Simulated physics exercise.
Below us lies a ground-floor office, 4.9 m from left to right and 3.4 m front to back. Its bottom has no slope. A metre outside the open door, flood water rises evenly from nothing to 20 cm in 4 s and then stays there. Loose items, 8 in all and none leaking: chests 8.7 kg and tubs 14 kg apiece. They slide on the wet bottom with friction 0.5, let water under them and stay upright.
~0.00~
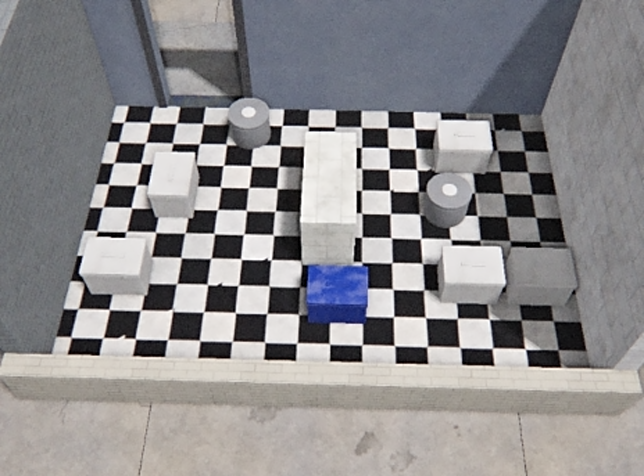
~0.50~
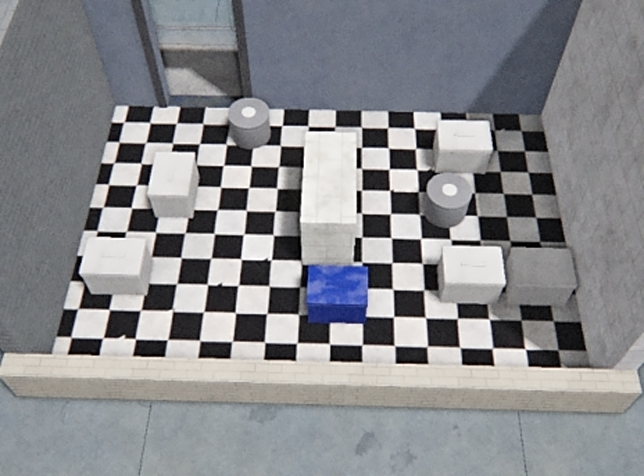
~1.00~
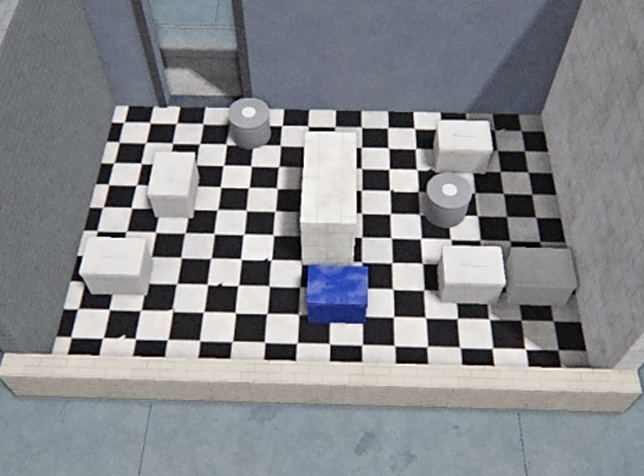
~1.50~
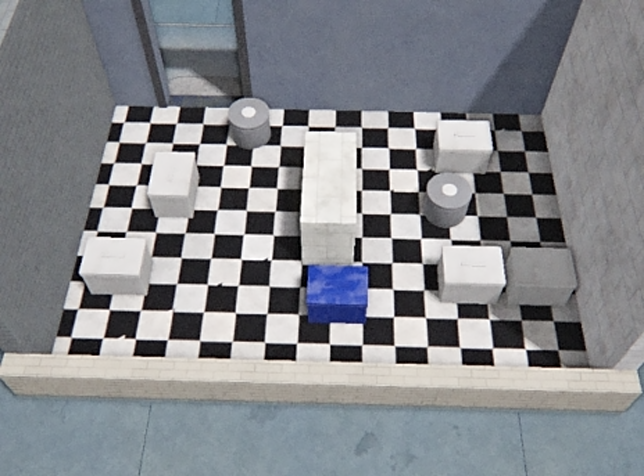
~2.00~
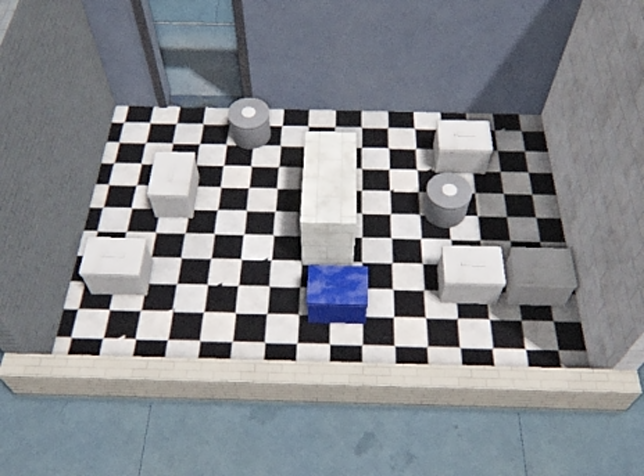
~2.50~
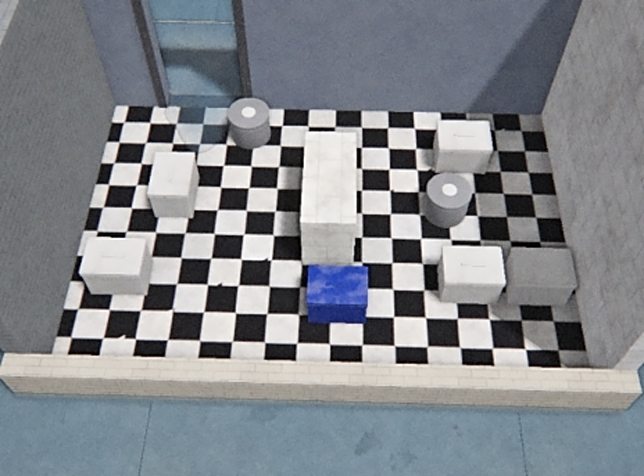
A ground-floor office with a black-and-white checkered floor and an open doorway at the back left is seen from high above the low front wall. A blue chest sits before a long white block at the centre, with white chests on both sides, two grey tubs, and a grey block at right. Bluish water spreads outside, then a thin sheet slips through the doorway, while the objects and camera stay still.
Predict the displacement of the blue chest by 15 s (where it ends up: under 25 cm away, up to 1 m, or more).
Blue chest ends far away.
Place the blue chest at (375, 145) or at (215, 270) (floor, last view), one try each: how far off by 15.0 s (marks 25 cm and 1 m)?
In turn: It slides a little; it gets carried off.
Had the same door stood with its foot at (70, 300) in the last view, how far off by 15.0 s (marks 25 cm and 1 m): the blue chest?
Then the blue chest ends far away.
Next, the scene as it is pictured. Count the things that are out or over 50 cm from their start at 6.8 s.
I count 2.
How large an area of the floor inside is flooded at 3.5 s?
About 2.0 m2.
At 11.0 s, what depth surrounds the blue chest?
Roughly 6 cm.
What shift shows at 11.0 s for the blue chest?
About 140 cm.
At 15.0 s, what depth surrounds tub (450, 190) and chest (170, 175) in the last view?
About 8 and 10 cm.
After 3.5 s the blue chest is near (338, 284), 0.0 m from its start, aground; 0 afloat.
After 6.8 s the blue chest is near (338, 284), 0.0 m from its start, aground; 2 afloat.
After 11.0 s the blue chest is near (488, 297), 1.3 m from its start, afloat; 5 afloat.
After 15.0 s the blue chest is near (481, 127), 2.4 m from its start, afloat; 6 afloat.
